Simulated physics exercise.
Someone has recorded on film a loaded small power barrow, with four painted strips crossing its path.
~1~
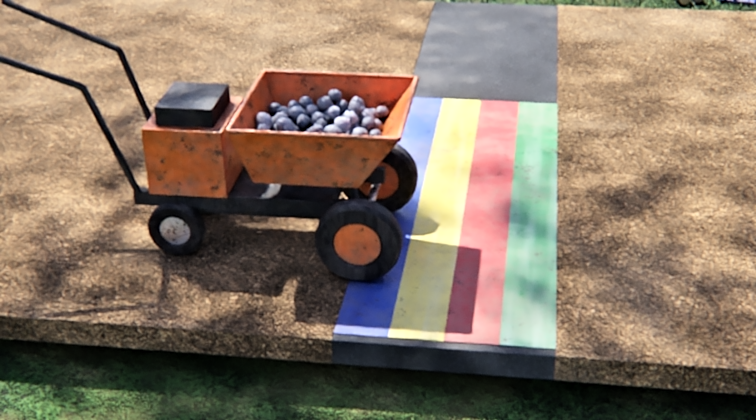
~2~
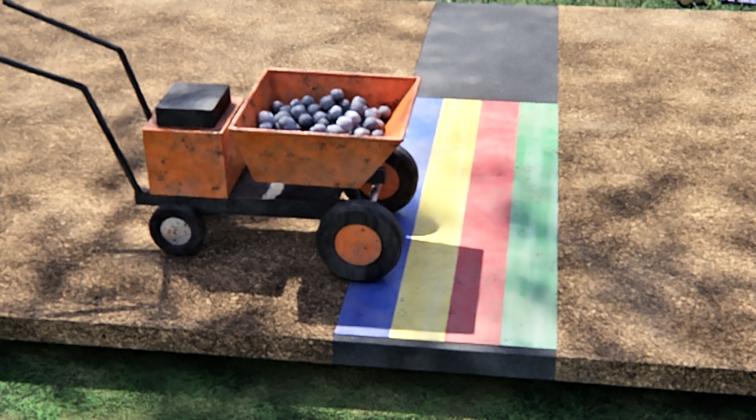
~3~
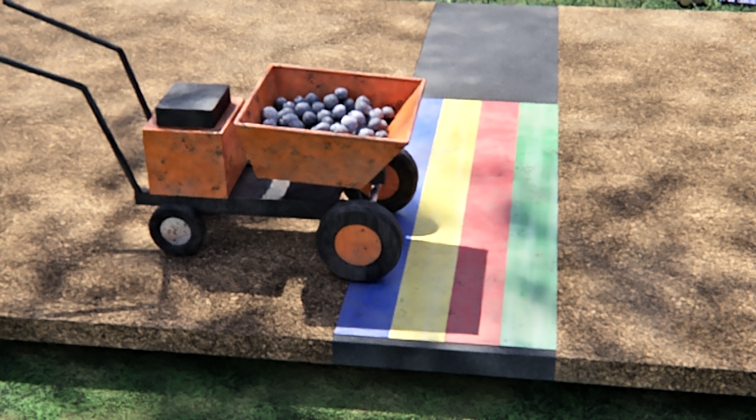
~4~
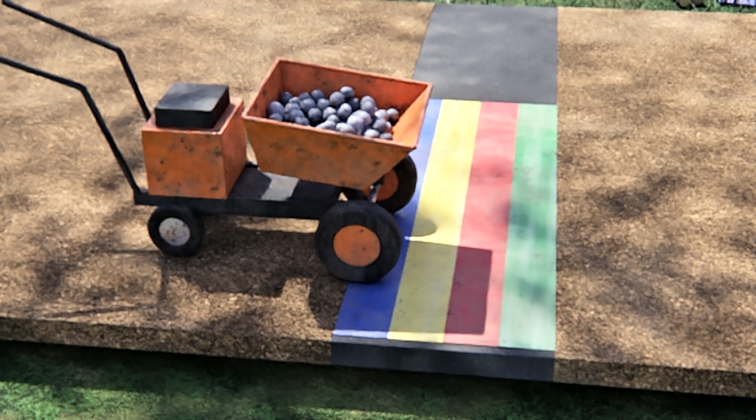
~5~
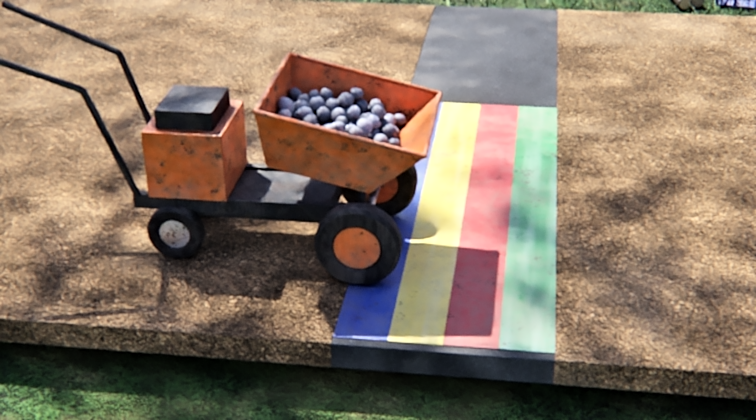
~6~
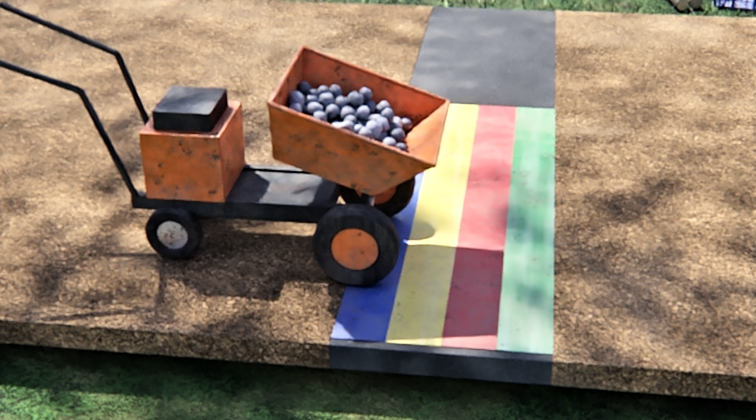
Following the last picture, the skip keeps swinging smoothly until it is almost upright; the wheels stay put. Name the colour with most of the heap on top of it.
Green.
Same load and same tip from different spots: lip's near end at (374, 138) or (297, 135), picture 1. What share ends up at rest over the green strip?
First some 30, then 10 per cent.
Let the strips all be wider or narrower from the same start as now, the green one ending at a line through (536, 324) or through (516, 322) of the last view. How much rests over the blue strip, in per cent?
About 0 % and 0 %.
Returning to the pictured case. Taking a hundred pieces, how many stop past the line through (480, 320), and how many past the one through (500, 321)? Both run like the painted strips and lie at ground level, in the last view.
70 and 60 in a hundred.
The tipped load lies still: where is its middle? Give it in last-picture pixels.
Around (528, 250).
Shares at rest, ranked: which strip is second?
Next in line comes that red strip.
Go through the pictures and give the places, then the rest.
The first picture shows lip of the skip near (398, 140), level; top of the load near (319, 120), round cobbles; blue strip near (369, 303); yellow strip near (422, 306); red strip near (475, 310); green strip near (529, 314).
The second picture shows lip of the skip near (401, 141), level; top of the load near (321, 120).
The third picture shows lip of the skip near (407, 143), tipped barely; top of the load near (325, 118).
The fourth picture shows lip of the skip near (414, 148), tipped a little; top of the load near (330, 117).
The fifth picture shows lip of the skip near (424, 157), tipped a little; top of the load near (324, 114).
The sixth picture shows lip of the skip near (434, 166), tipped clearly; top of the load near (310, 104); blue strip near (367, 308); yellow strip near (419, 311); red strip near (472, 315); green strip near (526, 319).
Shortly afterwards, skip tipped steeply; the whole lot in the skip.
Next, skip tipped right over; the bulk in the skip; a little over the red strip; a little over the green strip.
Some moments later, skip tipped right over; near a quarter in the skip; a little over the red strip; near half over the green strip; near a quarter off the paint.
In the end, skip tipped right over; near a quarter in the skip; none at all over the blue strip; none at all over the yellow strip; a little over the red strip; near half over the green strip; near a quarter off the paint.
